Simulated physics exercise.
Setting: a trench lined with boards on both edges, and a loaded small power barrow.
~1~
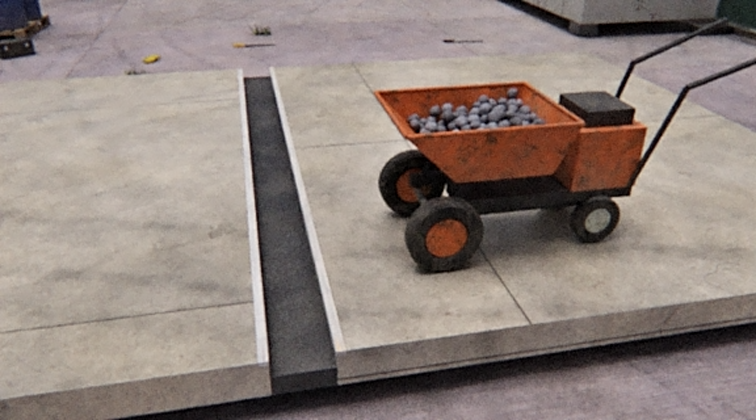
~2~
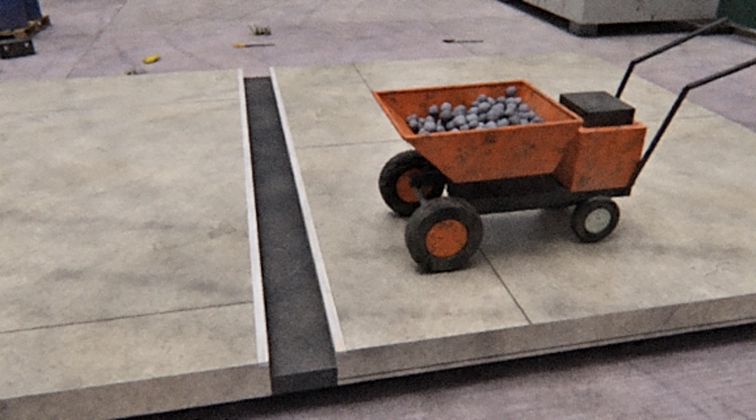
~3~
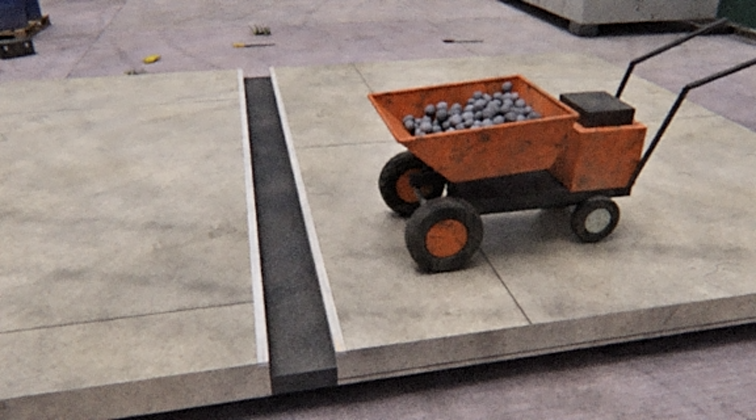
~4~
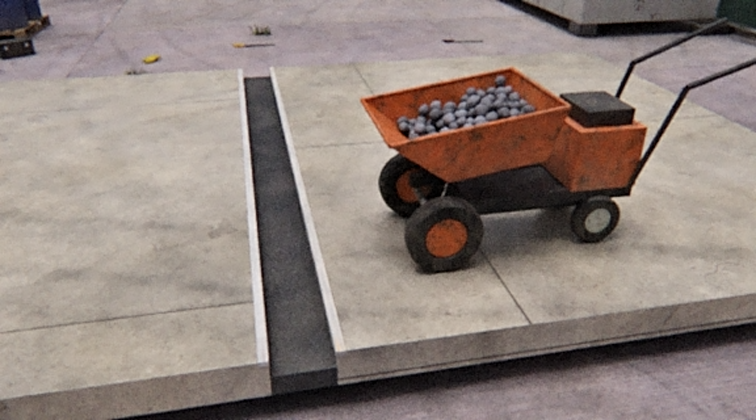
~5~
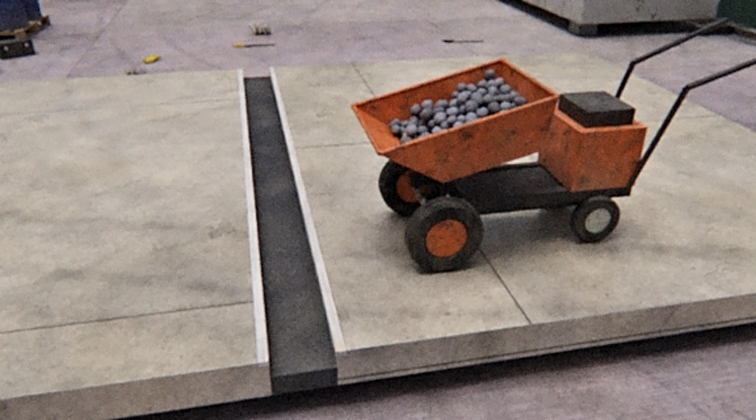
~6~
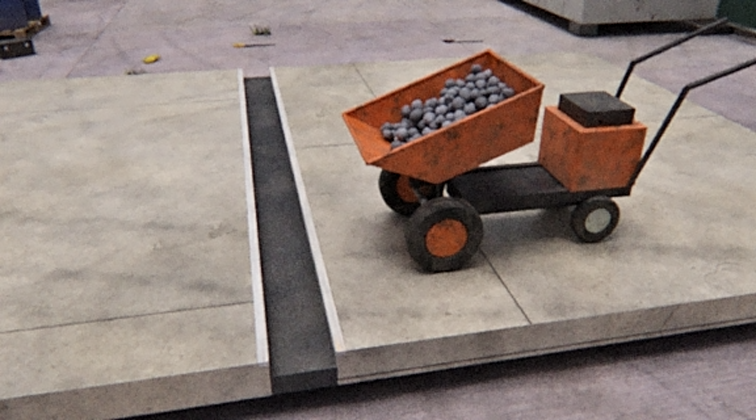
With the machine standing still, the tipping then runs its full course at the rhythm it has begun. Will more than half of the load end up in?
Yes.
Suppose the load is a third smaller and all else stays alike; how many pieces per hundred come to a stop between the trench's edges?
Roughly 80 per cent of it.
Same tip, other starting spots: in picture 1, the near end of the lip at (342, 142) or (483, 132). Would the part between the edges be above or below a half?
Try one: The lesser share. Try two: The lesser share.
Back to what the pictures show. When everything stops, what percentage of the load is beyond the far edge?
Roughly 10 per cent of the load.
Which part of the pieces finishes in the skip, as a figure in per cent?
It ends up near 20 per cent.
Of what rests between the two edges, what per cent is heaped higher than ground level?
35 per cent or so.
Soon after the last picture, skip tipped steeply; all in the skip.
A little later, skip tipped right over; about half in the skip; a stray few short of the trench; about half in or heaped over the trench; a stray few beyond it.
Later still, skip tipped right over; about a quarter in the skip; a stray few short of the trench; about two thirds in or heaped over the trench; a small part beyond it.
At rest, skip tipped right over; about a quarter in the skip; a stray few short of the trench; about two thirds in or heaped over the trench; a small part beyond it.
